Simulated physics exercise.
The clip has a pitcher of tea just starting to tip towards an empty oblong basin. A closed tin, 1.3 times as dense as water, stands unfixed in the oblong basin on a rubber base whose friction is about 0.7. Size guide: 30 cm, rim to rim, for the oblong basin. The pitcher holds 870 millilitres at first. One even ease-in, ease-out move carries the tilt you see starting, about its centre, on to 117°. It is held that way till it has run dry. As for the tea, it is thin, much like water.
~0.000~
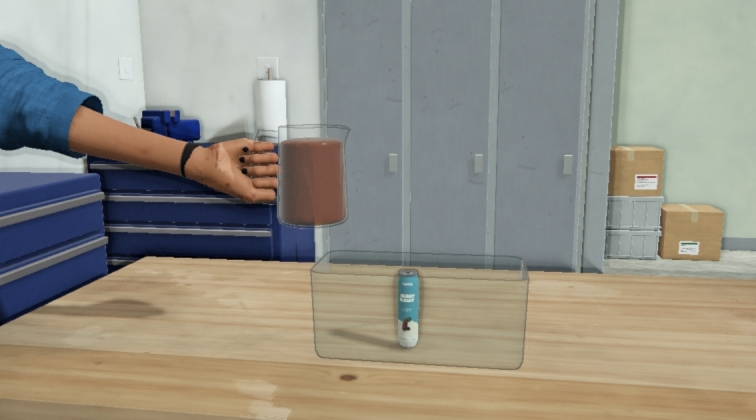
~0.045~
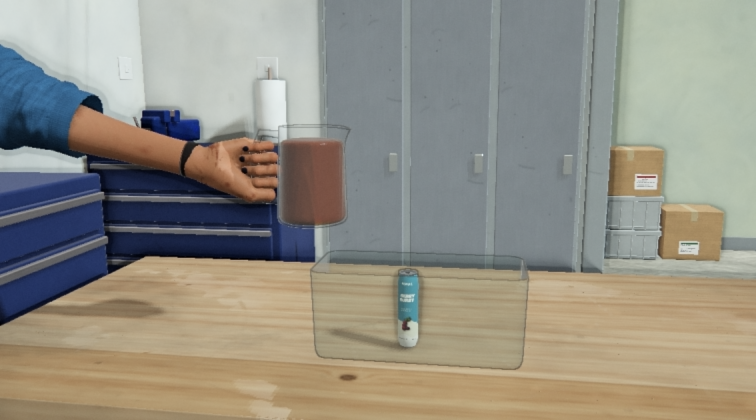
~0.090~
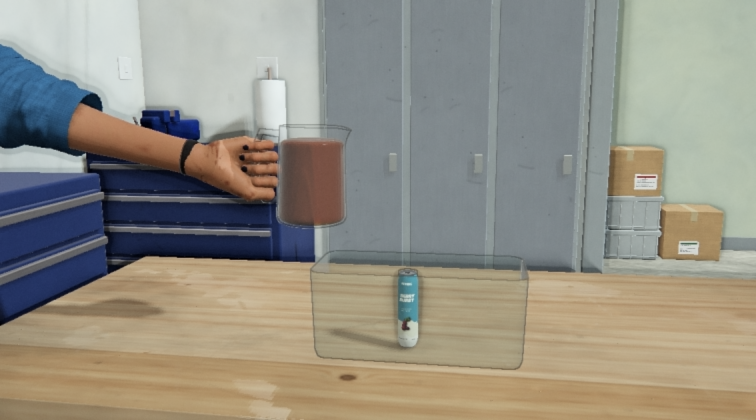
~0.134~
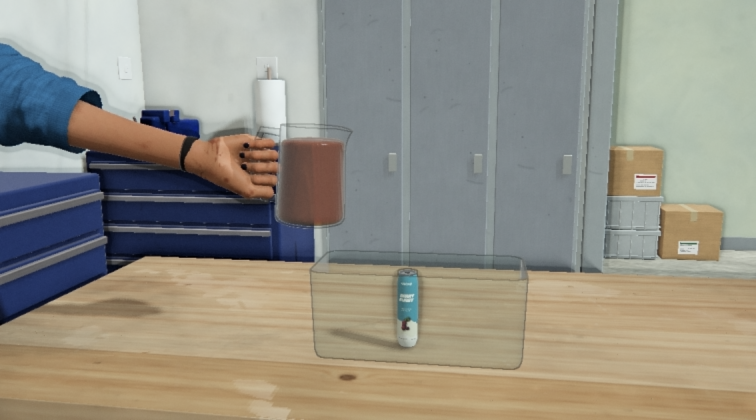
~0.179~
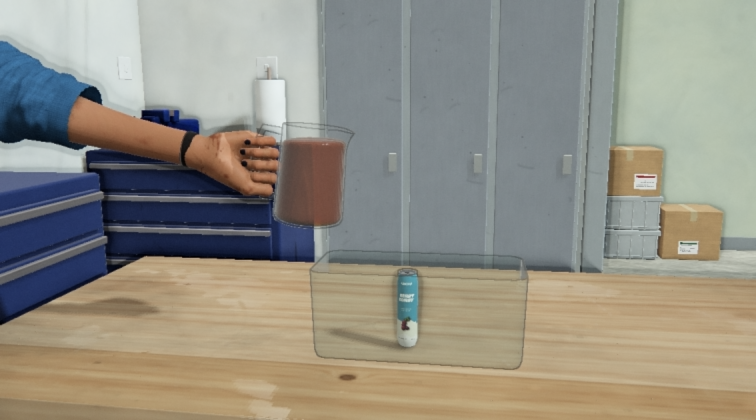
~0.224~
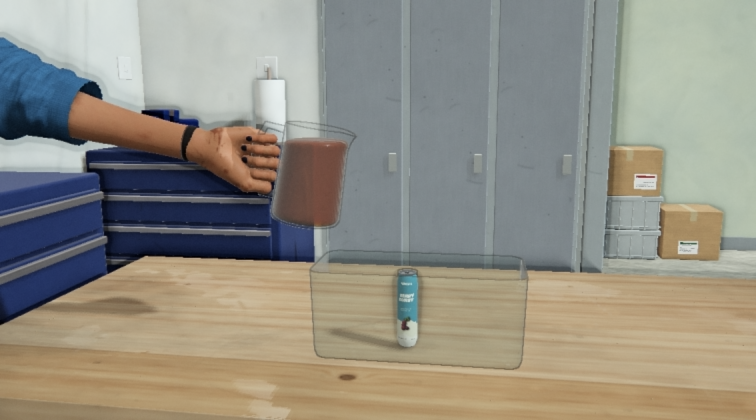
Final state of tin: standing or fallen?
It keels over.
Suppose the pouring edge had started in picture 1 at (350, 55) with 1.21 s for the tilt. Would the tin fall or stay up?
It does not tip.
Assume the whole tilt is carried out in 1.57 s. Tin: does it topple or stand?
Result: Tin tipped over.
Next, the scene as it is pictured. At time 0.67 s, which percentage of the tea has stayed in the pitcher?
About 88 percent.
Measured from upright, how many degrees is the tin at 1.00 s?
Some 0°.
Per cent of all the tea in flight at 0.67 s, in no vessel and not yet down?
It comes to about 10 percent.
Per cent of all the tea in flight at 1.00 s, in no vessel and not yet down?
20 in a hundred, give or take.
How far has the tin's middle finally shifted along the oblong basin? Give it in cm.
8.0 cm.
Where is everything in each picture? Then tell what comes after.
Tilt 0°; pouring edge (351, 128); surface from (283, 140) to (344, 141); the oblong basin's rim runs from (320, 262) to (526, 269); the tin's top is at (408, 276), in the first frame.
Tilt 0°; pouring edge (351, 128); surface from (283, 140) to (344, 141), in the second frame.
Tilt 2°; pouring edge (351, 129); surface from (284, 141) to (344, 141), in the third frame.
Tilt 4°; pouring edge (353, 130); surface from (285, 140) to (345, 142), in the fourth frame.
Tilt 6°; pouring edge (355, 132); surface from (285, 141) to (346, 142), in the fifth frame.
Tilt 10°; pouring edge (357, 135); surface from (287, 142) to (349, 143), in the sixth frame.
After 0.67 s the tilt is 68° and 88 per cent is still to pour; the tin stands where it began.
After 1.00 s the tilt is 108° and 33 per cent is still to pour; the tin stands where it began.
After 1.34 s the tilt is 117° and 1 per cent is still to pour; the tin lies on its side.
After 1.71 s the tilt is 117° and 0 per cent is still to pour; the tin lies on its side.
In the end the tin lies on its side.
